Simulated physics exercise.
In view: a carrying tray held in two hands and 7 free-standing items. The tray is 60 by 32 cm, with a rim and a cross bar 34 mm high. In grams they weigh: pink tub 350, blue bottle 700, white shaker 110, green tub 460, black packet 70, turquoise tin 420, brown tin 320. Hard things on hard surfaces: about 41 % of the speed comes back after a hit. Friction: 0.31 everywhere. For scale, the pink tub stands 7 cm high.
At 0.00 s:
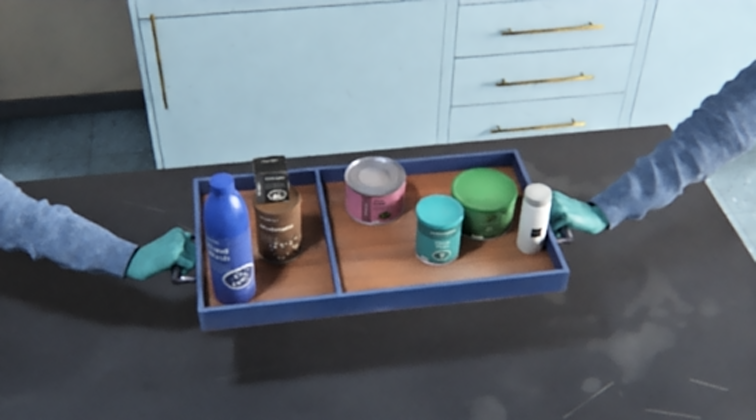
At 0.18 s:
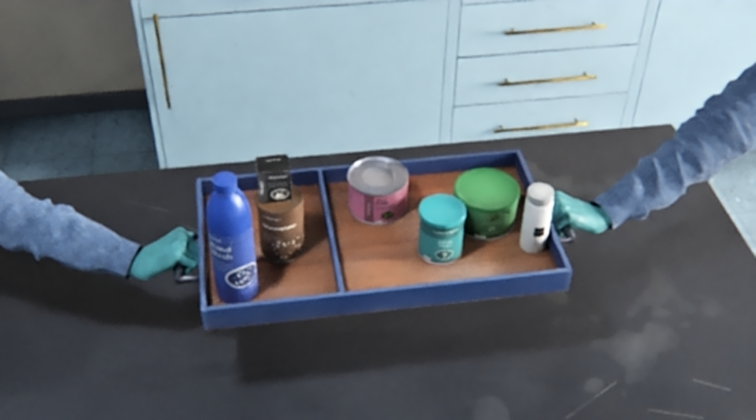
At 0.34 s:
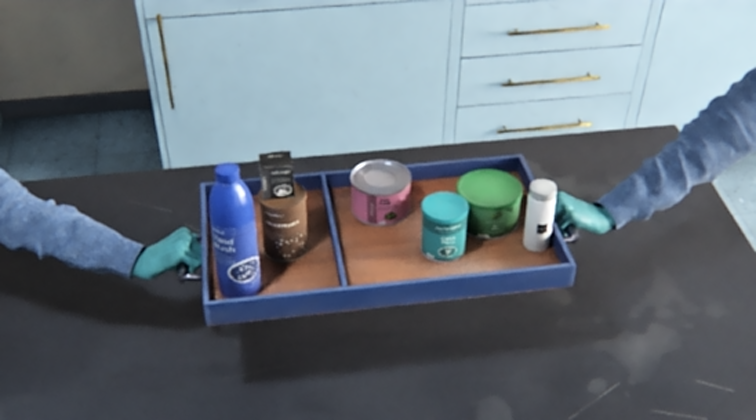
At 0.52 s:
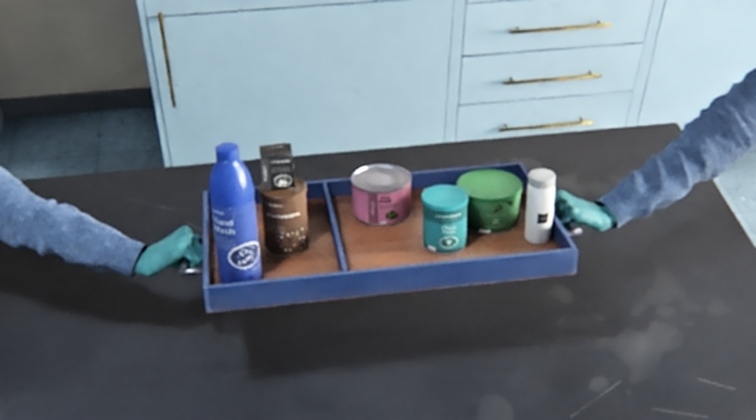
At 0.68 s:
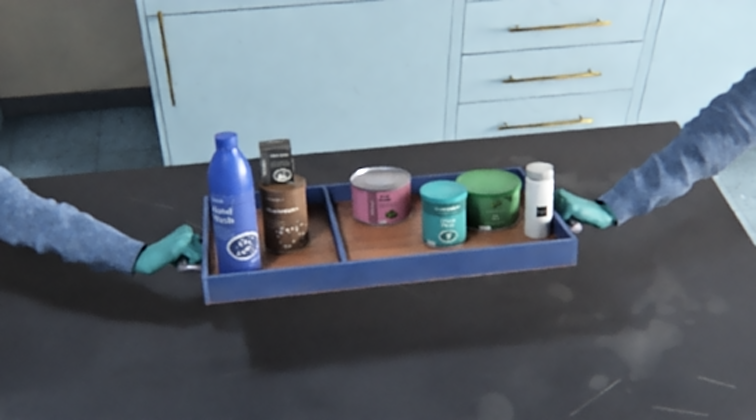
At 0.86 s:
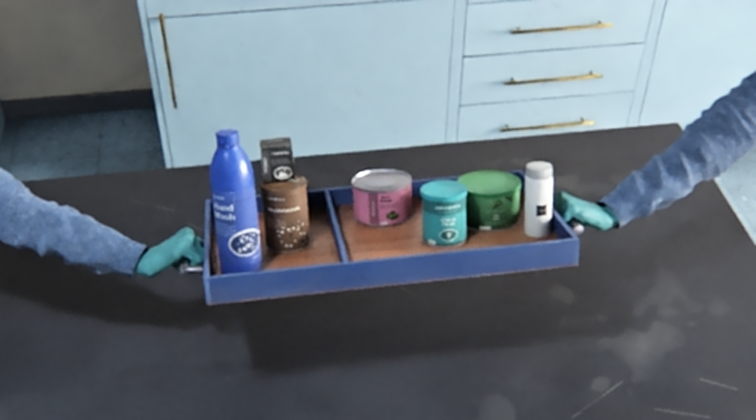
Two gloved hands held a blue tray of seven containers, including a tall blue bottle and a green tub, level over a dark counter, then gradually tilted its far edge down while the items barely shifted.
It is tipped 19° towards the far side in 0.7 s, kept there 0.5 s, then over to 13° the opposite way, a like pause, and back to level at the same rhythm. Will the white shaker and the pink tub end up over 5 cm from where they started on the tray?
The white shaker ends elsewhere, the pink tub keeps its place.
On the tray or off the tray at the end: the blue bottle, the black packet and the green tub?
The blue bottle ends off the tray; the black packet finishes off the tray; the green tub is still on the tray.
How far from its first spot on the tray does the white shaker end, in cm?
About 13 cm.
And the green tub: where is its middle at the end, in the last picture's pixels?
Near (480, 174).
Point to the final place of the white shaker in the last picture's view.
Near (525, 171).
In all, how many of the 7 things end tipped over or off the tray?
In all, 2.
By 1.36 s, tilt 19°, far edge down; black packet now off the tray; white shaker 10 cm from its spot near (524, 182); pink tub 2 cm from its spot near (381, 194).
By 1.86 s, tilt 10°, near edge down; blue bottle now off the tray; white shaker 13 cm from its spot near (528, 170); pink tub 2 cm from its spot near (381, 177).
When it is over (3.7 s), off the tray, blue bottle and black packet; not toppled but over 5 cm from the start, white shaker, green tub, turquoise tin and brown tin; pink tub within 5 cm of the start. End places, in pixels of the last picture, white shaker near (526, 172), pink tub near (380, 183).
